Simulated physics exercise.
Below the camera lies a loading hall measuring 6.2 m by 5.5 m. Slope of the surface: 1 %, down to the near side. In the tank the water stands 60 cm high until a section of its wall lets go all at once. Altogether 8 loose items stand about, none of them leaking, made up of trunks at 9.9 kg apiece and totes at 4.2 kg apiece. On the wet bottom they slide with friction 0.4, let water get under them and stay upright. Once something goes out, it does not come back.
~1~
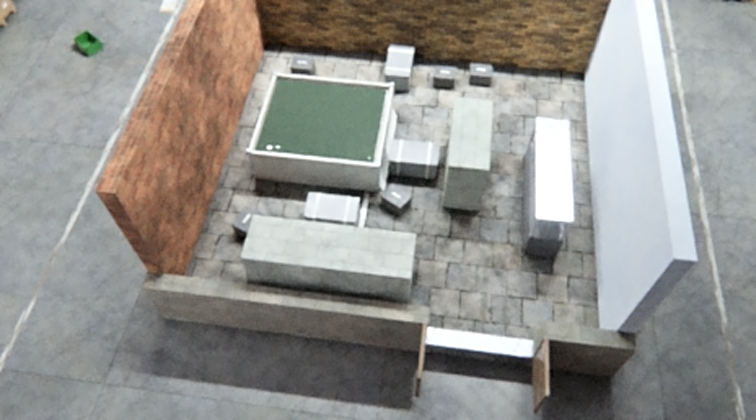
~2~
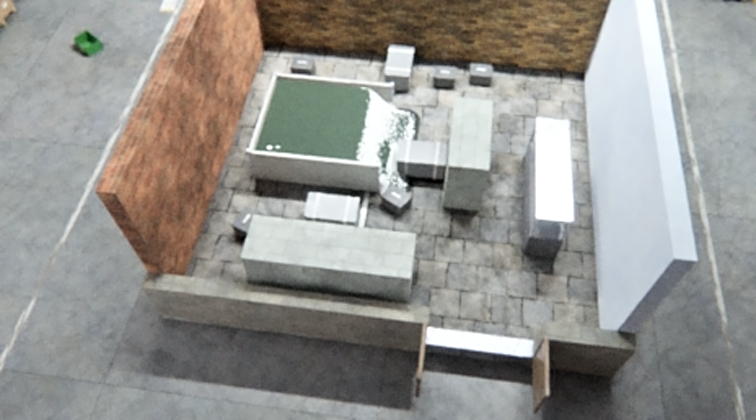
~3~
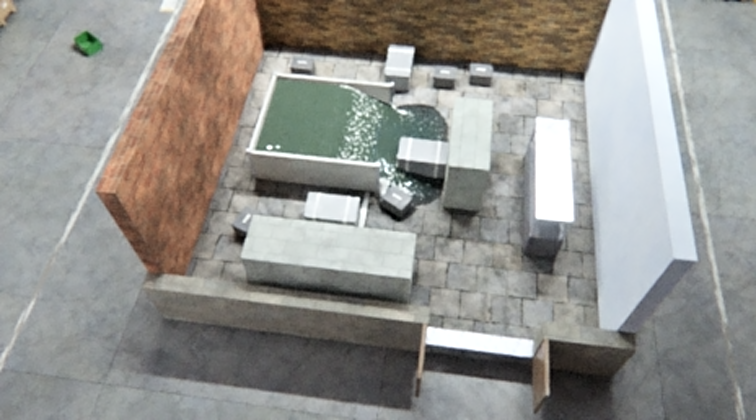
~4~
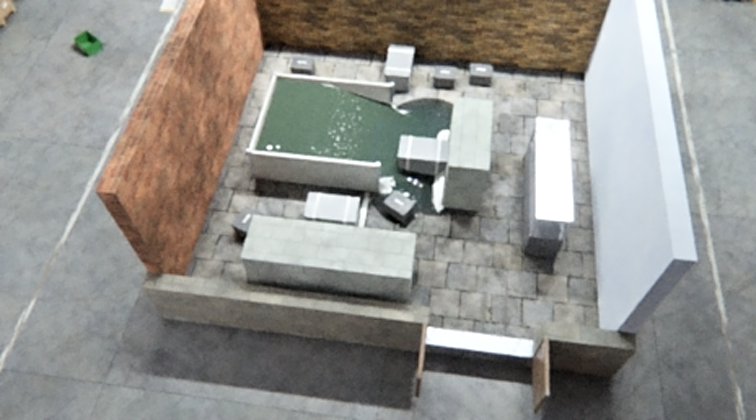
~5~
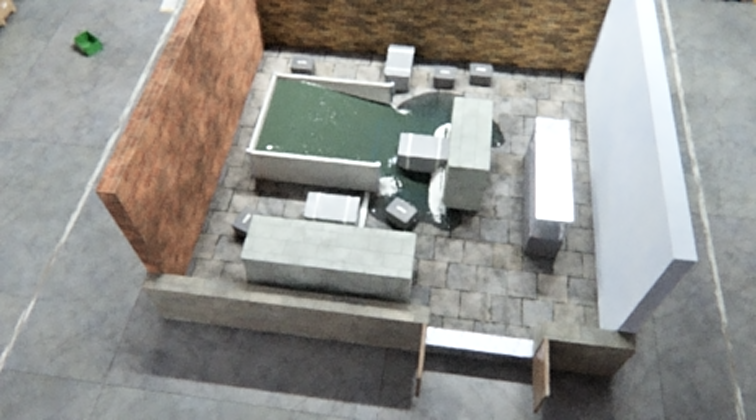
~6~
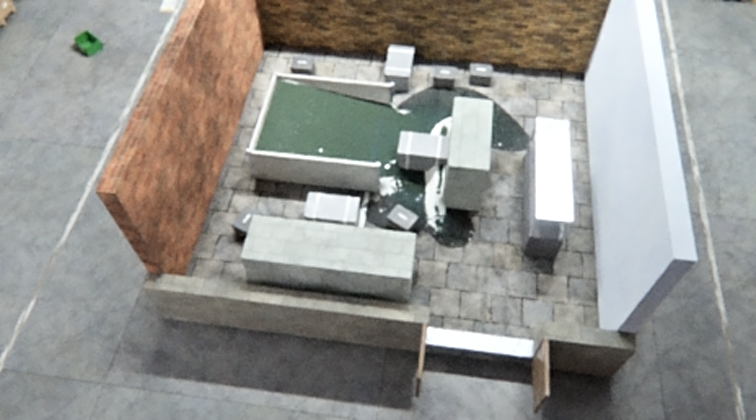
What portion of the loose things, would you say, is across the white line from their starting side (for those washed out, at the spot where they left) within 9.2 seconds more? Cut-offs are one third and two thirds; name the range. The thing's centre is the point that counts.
Range: One third to two thirds.
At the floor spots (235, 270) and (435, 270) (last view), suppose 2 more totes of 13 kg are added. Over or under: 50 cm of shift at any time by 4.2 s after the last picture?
In turn: Less, past it.
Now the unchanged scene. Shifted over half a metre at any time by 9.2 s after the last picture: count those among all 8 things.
Result: 7.
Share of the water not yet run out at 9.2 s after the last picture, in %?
Close to 74 in a hundred parts remain.
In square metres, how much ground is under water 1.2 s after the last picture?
Roughly 17 m2.
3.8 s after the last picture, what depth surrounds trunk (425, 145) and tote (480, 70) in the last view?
Depths: Near 5 cm, then near 13 cm.
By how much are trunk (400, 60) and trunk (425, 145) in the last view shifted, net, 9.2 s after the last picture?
So you get 60 cm for the one named first, 300 cm for the other.
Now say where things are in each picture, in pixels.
The first picture shows a tote at (396, 195) rests on the ground; a trunk at (415, 152), on the bottom; water covers 3.4 m2; 0 of 8 have shifted.
The second picture shows a tote at (396, 196) rests on the ground; a trunk at (422, 152), on the bottom, 13 cm from its start; water covers 4.2 m2; 1 of 8 have shifted.
The third picture shows a tote at (397, 197) rests on the ground, 4 cm from its start; a trunk at (424, 151) rests on the ground, 15 cm from its start; water covers 5.3 m2; 1 of 8 have shifted.
The fourth picture shows a tote at (399, 202) rests on the ground, 14 cm from its start; a trunk at (424, 149) floats, 15 cm from its start; 6.1 m2 under water; 2 of 8 have shifted.
The fifth picture shows a tote at (401, 210), on the bottom, 28 cm from its start; a trunk at (424, 146), afloat, 15 cm from its start; water covers 6.9 m2; 2 of 8 have shifted.
The sixth picture shows a tote at (403, 217), on the bottom, 41 cm from its start; a trunk at (424, 145) floats, 15 cm from its start; 8.0 m2 under water; 2 of 8 have shifted.
Then, 1.2 s after the last picture 1 of 8 are over the mark; 1 afloat.
Then, 3.8 s after the last picture 4 of 8 are over the mark; 4 afloat.
Then, 6.2 s after the last picture 4 of 8 are over the mark; 6 afloat.
Then, 9.2 s after the last picture 4 of 8 are over the mark; 8 afloat.
